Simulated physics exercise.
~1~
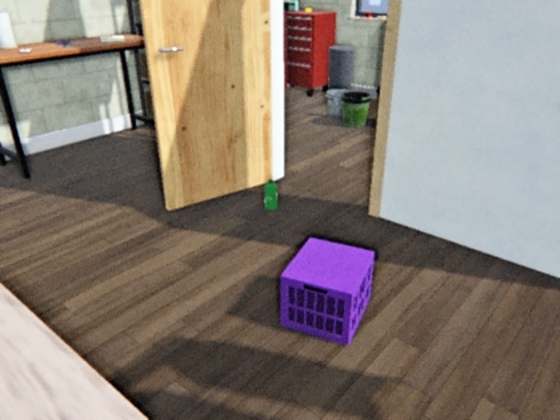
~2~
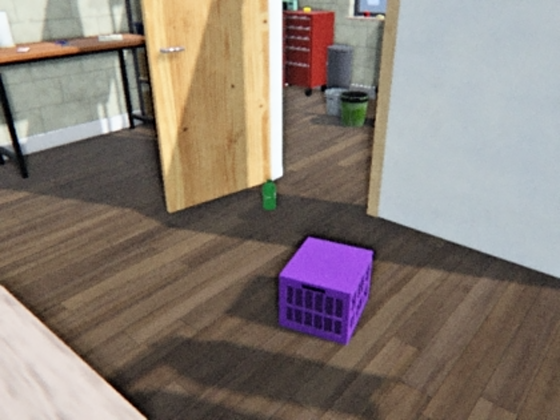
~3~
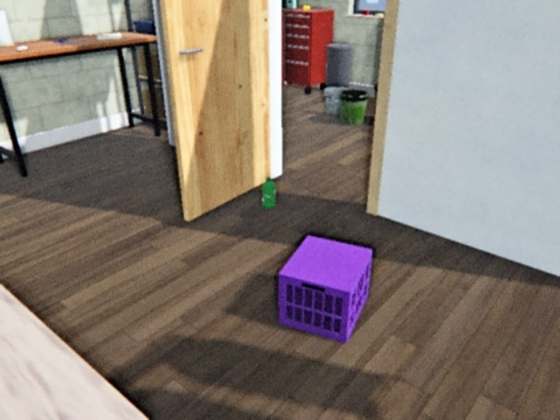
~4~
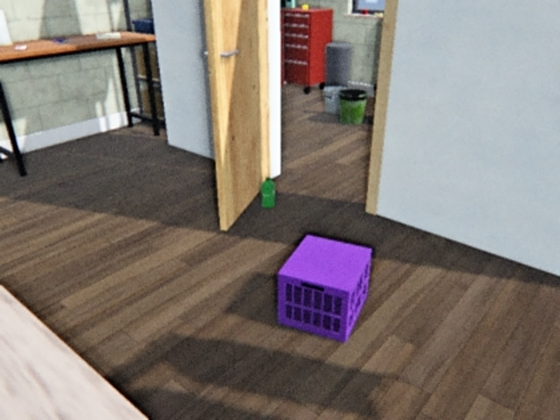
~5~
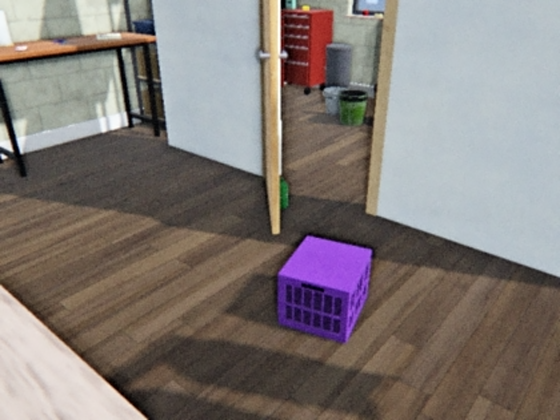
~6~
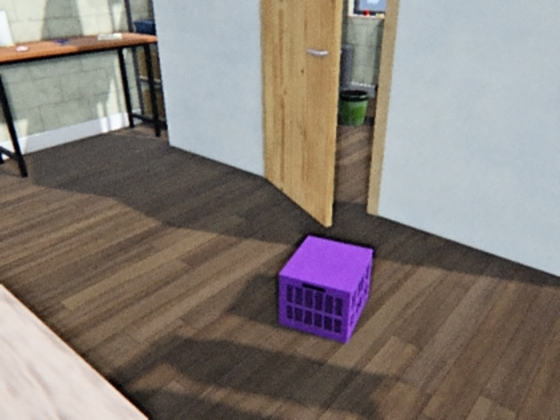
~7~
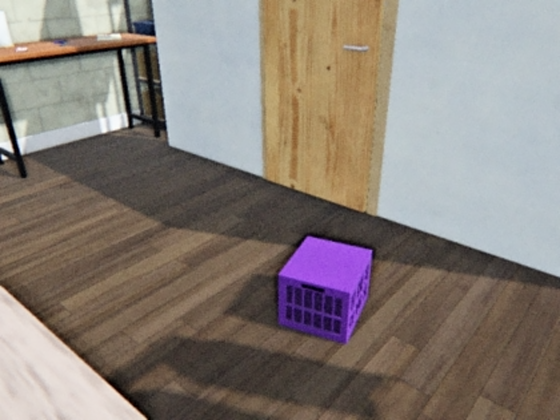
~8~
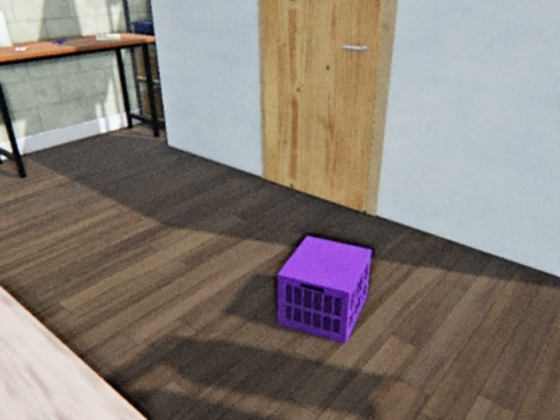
A wooden door stands wide open in a pale wall, seen from slightly above across a room with a dark wood floor. A purple crate sits on the floor in front of the doorway, a small green bottle stands beside the door, and a red tool cabinet and bins show in the room beyond. The door swings toward the right, reaches the bottle and shifts it a little to the right. As the door keeps swinging, the bottle disappears behind it. The door closes fully and rests shut, with the bottle out of sight and the crate unmoved.
